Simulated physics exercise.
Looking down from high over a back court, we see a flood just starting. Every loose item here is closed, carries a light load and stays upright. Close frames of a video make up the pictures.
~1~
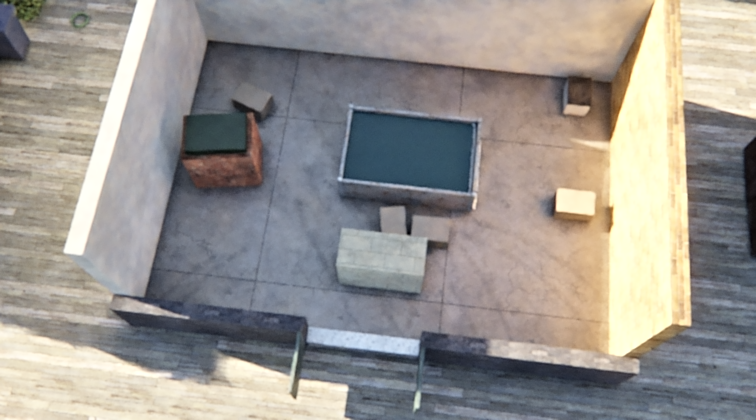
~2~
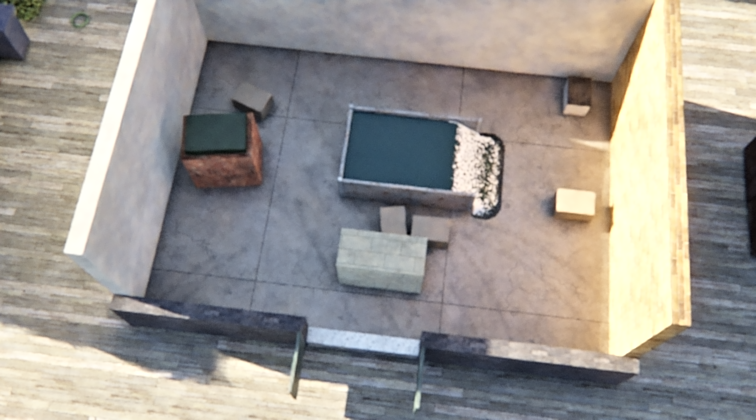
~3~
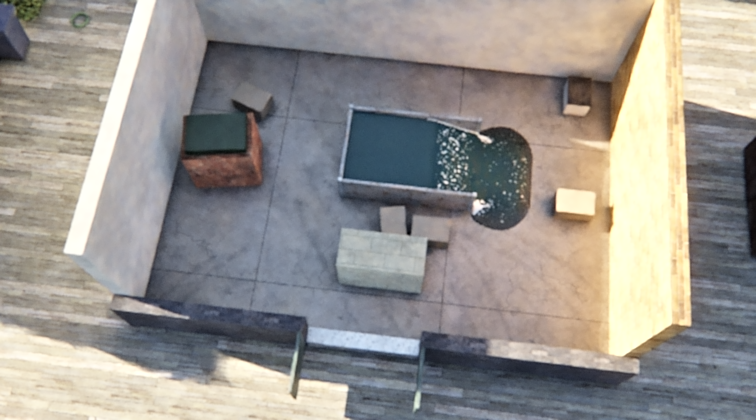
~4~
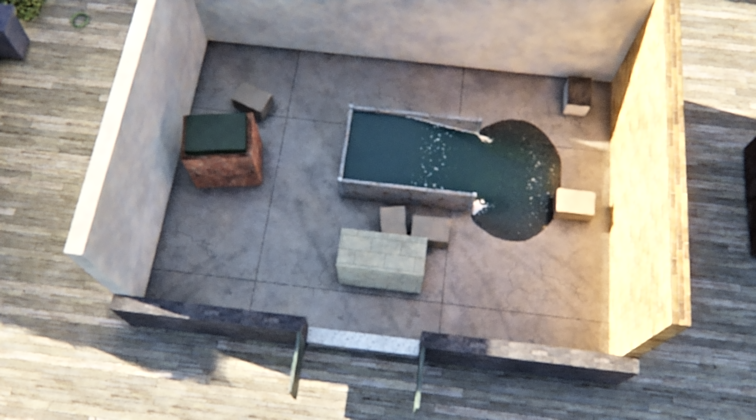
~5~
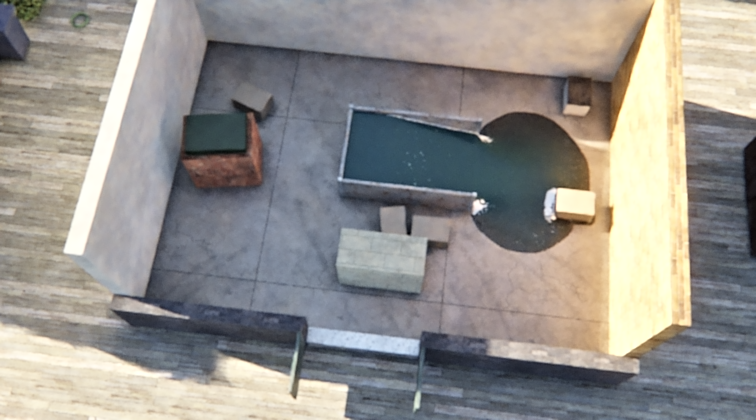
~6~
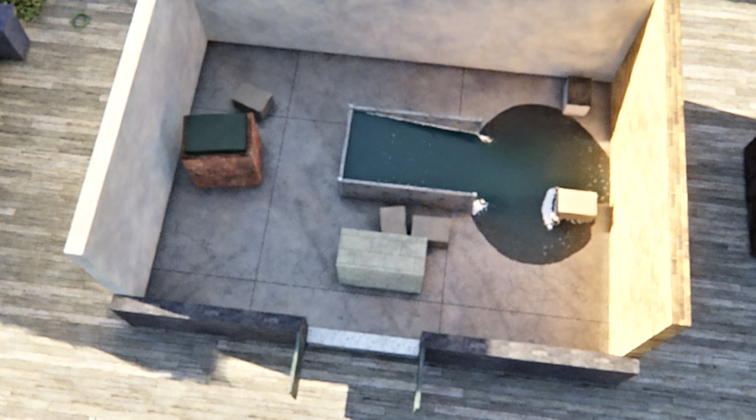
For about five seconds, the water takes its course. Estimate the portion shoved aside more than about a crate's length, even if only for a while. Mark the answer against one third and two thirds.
One to two thirds of them.
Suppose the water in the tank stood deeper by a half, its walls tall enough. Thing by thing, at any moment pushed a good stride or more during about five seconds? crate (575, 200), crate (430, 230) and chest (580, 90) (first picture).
Item by item: Cleared the mark, then missed the mark, then cleared the mark.
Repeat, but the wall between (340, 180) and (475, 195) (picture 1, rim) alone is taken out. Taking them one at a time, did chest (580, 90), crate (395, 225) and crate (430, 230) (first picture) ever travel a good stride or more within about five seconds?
Lab note - in sequence: Never that far; made it that far; made it that far.
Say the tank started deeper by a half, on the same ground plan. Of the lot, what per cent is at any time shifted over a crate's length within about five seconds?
I'd put it near 40 out of a hundred.
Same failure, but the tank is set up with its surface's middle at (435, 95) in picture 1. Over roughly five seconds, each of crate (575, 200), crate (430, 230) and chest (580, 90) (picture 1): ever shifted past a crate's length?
Result per object - went far, stayed close, went far.
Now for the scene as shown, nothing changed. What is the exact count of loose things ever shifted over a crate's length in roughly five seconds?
My count comes to 2.
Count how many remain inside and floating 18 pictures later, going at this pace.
I make it 2 of them.
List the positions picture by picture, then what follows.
The first frame shows a crate at (576, 202) rests on the ground; a crate at (393, 224) rests on the ground; 0 of 5 have shifted.
The second frame shows a crate at (576, 202), on the bottom; a crate at (393, 224), on the bottom; 0 of 5 have shifted.
The third frame shows a crate at (576, 202) rests on the ground; a crate at (393, 224), on the bottom; 0 of 5 have shifted.
The fourth frame shows a crate at (576, 202) rests on the ground; a crate at (393, 224), on the bottom; 0 of 5 have shifted.
The fifth frame shows a crate at (576, 202) rests on the ground; a crate at (393, 224), on the bottom; 0 of 5 have shifted.
The sixth frame shows a crate at (578, 202), on the bottom, close to its start; a crate at (393, 224), on the bottom; 0 of 5 have shifted.
A moment on, 0 of 5 are well off their spots; 0 afloat.
Next, 1 of 5 are well off their spots; 2 afloat.
Later, 2 of 5 are well off their spots; 2 afloat.
In the end, 2 of 5 are well off their spots, and 2 have been at some point; 1 afloat.
